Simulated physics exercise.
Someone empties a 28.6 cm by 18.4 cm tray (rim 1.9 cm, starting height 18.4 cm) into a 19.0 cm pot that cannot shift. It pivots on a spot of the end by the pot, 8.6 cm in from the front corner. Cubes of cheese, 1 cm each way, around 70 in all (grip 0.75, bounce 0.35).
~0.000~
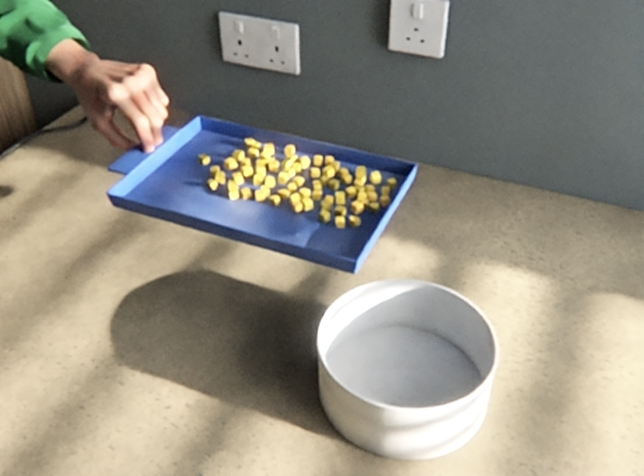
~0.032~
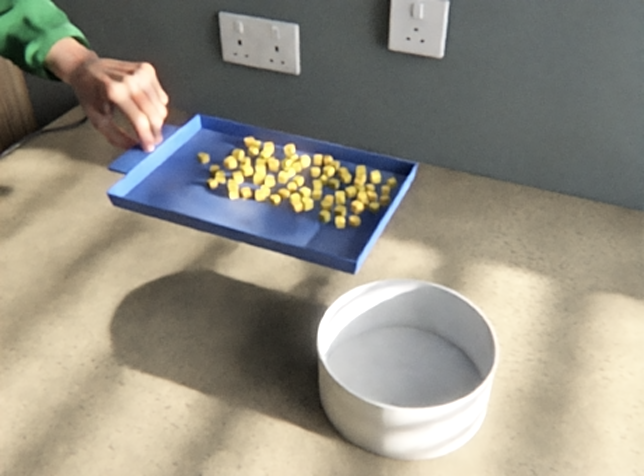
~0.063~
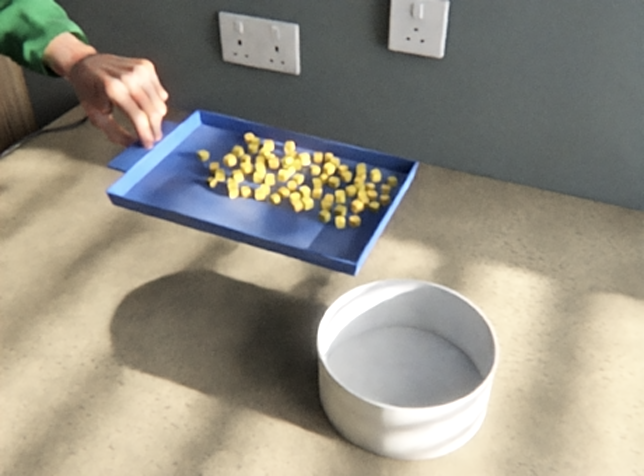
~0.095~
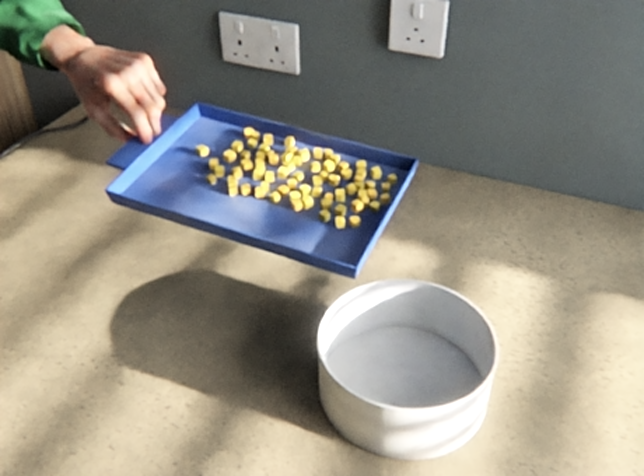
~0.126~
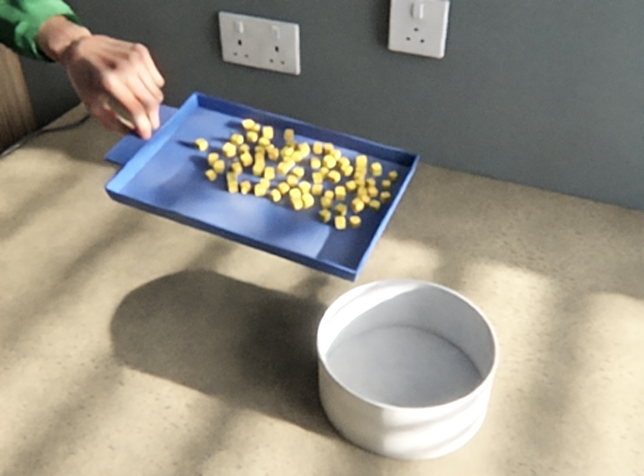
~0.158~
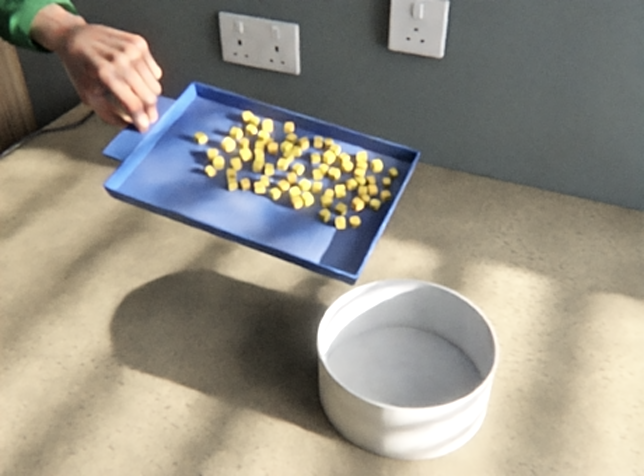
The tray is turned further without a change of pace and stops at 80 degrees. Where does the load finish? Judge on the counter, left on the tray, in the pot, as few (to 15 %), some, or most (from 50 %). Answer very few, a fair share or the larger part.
Counter a fair share, tray a fair share, pot a fair share.
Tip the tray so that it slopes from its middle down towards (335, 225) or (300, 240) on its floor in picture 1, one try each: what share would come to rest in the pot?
About 75 and 75 per cent.
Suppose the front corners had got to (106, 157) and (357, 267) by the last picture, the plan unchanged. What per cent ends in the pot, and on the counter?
Pot 75, counter 0.
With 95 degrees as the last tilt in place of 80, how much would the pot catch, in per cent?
It would be near 55 per cent.
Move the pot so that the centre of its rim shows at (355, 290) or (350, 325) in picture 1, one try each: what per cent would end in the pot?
About 45 and 75 per cent.
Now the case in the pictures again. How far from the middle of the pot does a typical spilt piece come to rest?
Roughly 18 cm.
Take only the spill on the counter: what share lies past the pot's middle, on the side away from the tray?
Roughly 10 per cent.
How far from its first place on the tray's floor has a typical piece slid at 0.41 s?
Some 1 cm.
Then, at 0.41 s, tilt 47 degrees; the tray holds 100 %, the pot 0 %.
After 0.57 s, tilt 69 degrees; the tray holds 100 %, the pot 0 %.
Then, at 0.86 s, tilt 80 degrees; the tray holds 35 %, the pot 30 %.
By 2.1 s all is still; counter 35 %, tray 30 %, pot 35 %.
